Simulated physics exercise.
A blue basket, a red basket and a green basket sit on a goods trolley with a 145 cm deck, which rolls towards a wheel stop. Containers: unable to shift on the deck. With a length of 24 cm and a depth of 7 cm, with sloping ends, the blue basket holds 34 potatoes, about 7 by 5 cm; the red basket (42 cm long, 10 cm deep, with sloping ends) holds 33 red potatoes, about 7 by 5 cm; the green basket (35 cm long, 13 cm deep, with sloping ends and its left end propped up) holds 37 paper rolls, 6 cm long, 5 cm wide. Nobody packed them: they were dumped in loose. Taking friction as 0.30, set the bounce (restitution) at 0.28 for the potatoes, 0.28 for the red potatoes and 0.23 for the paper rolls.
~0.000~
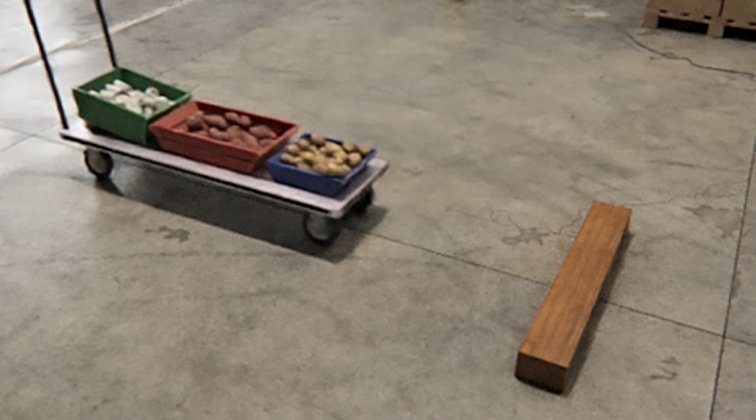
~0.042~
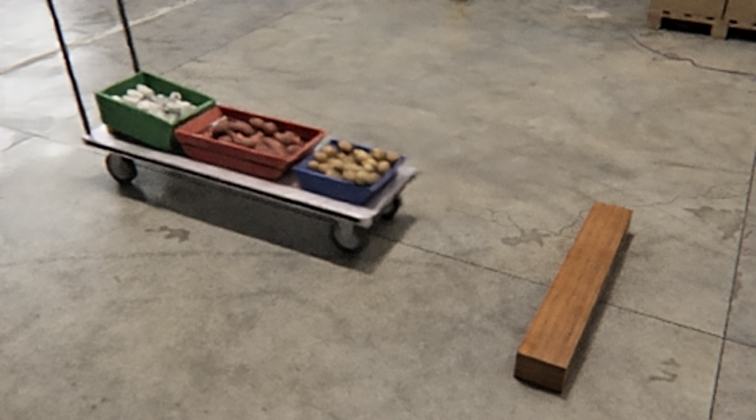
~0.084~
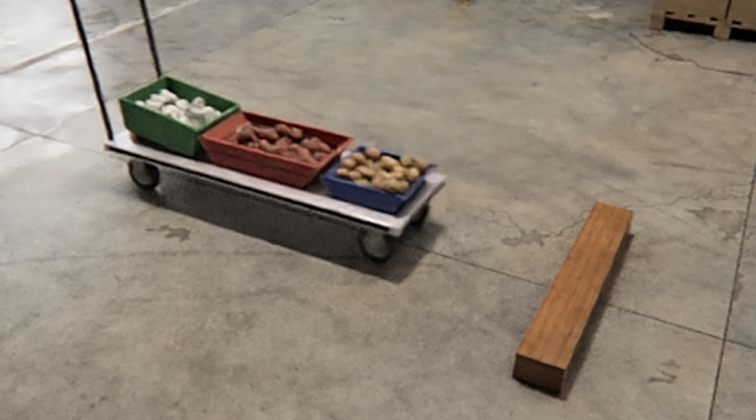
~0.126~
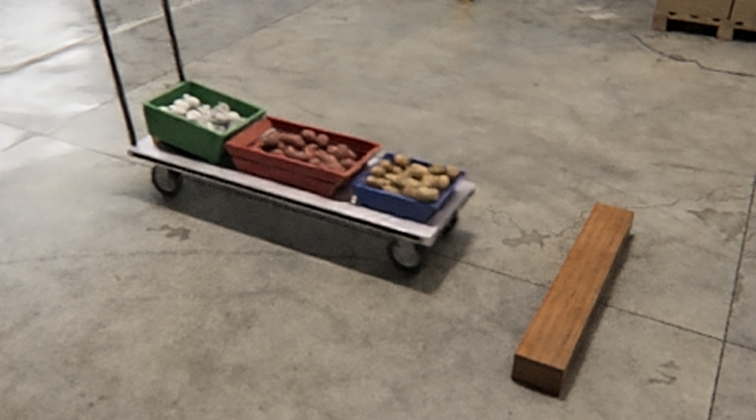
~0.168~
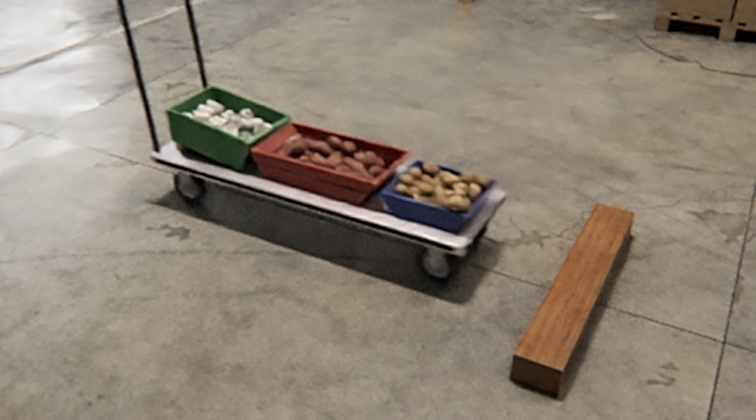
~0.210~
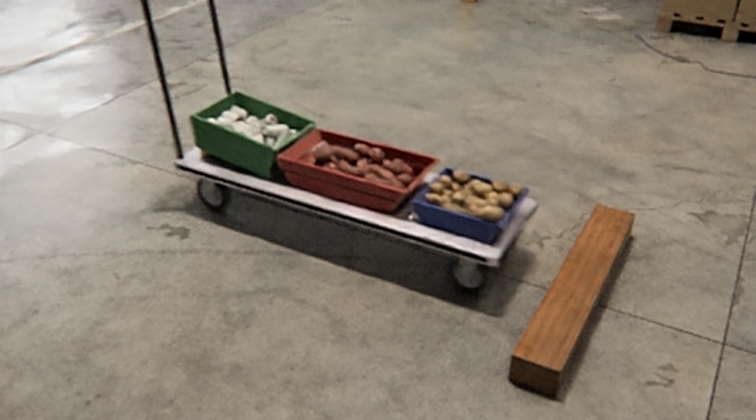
In this clip, a flat trolley carrying green, red and blue baskets of white items, red potatoes and pale potatoes rolls steadily rightward across a concrete floor, drawing closer to a wooden beam while the baskets keep their places on deck.
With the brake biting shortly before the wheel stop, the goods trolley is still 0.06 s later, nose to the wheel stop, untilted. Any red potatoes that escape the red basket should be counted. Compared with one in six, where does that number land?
Escapees number beyond one in six.
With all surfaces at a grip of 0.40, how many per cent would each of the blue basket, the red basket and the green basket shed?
Blue basket 50, red basket 20, green basket 20 per cent.
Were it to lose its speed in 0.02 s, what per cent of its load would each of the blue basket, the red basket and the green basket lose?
Blue basket 50 %, red basket 30 %, green basket 20 %.
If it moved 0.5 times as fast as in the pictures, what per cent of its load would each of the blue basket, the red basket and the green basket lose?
In that case the blue basket sheds 10 per cent, the red basket 0 per cent and the green basket 0 per cent.
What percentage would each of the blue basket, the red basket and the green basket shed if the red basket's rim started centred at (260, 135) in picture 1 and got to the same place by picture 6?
Then blue basket 30, red basket 10, green basket 10 per cent.
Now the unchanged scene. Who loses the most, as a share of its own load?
Blue basket.
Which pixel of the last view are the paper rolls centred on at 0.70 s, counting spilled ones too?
Centre: About (318, 153) px.
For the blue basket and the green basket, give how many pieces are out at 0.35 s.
Estimate at that time - blue basket 5, green basket 0, give or take.
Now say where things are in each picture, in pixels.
In the first frame (places track the rim corner closest to us here; the camera moves round a little), red basket (259, 152); blue basket (341, 180); 86 cm to go; all still inside.
Red basket (287, 159); blue basket (371, 189); 73 cm to go, in the second frame.
Red basket (315, 167); blue basket (402, 197); 60 cm to go, in the third frame.
Red basket (344, 174); blue basket (434, 206); 47 cm to go, in the fourth frame.
Red basket (374, 183); blue basket (467, 215); 34 cm to go, in the fifth frame.
Red basket (404, 191); blue basket (500, 226); 21 cm to go; all still inside, in the sixth frame.
After 0.25 s, it begins to slow.
After 0.35 s, the blue basket is down by 5 of 34, the red basket is down by 1 of 33 and the green basket has all 37.
After 0.47 s, the blue basket is down by 15 of 34, the red basket is down by 7 of 33 and the green basket is down by 3 of 37.
After 0.70 s, the blue basket is down by 19 of 34, the red basket is down by 8 of 33 and the green basket is down by 7 of 37.
Outcome (at 1.20 s), the blue basket is down by 19 of 34, the red basket is down by 9 of 33 and the green basket is down by 7 of 37. Asked share, 9 of 33, 27 per cent.
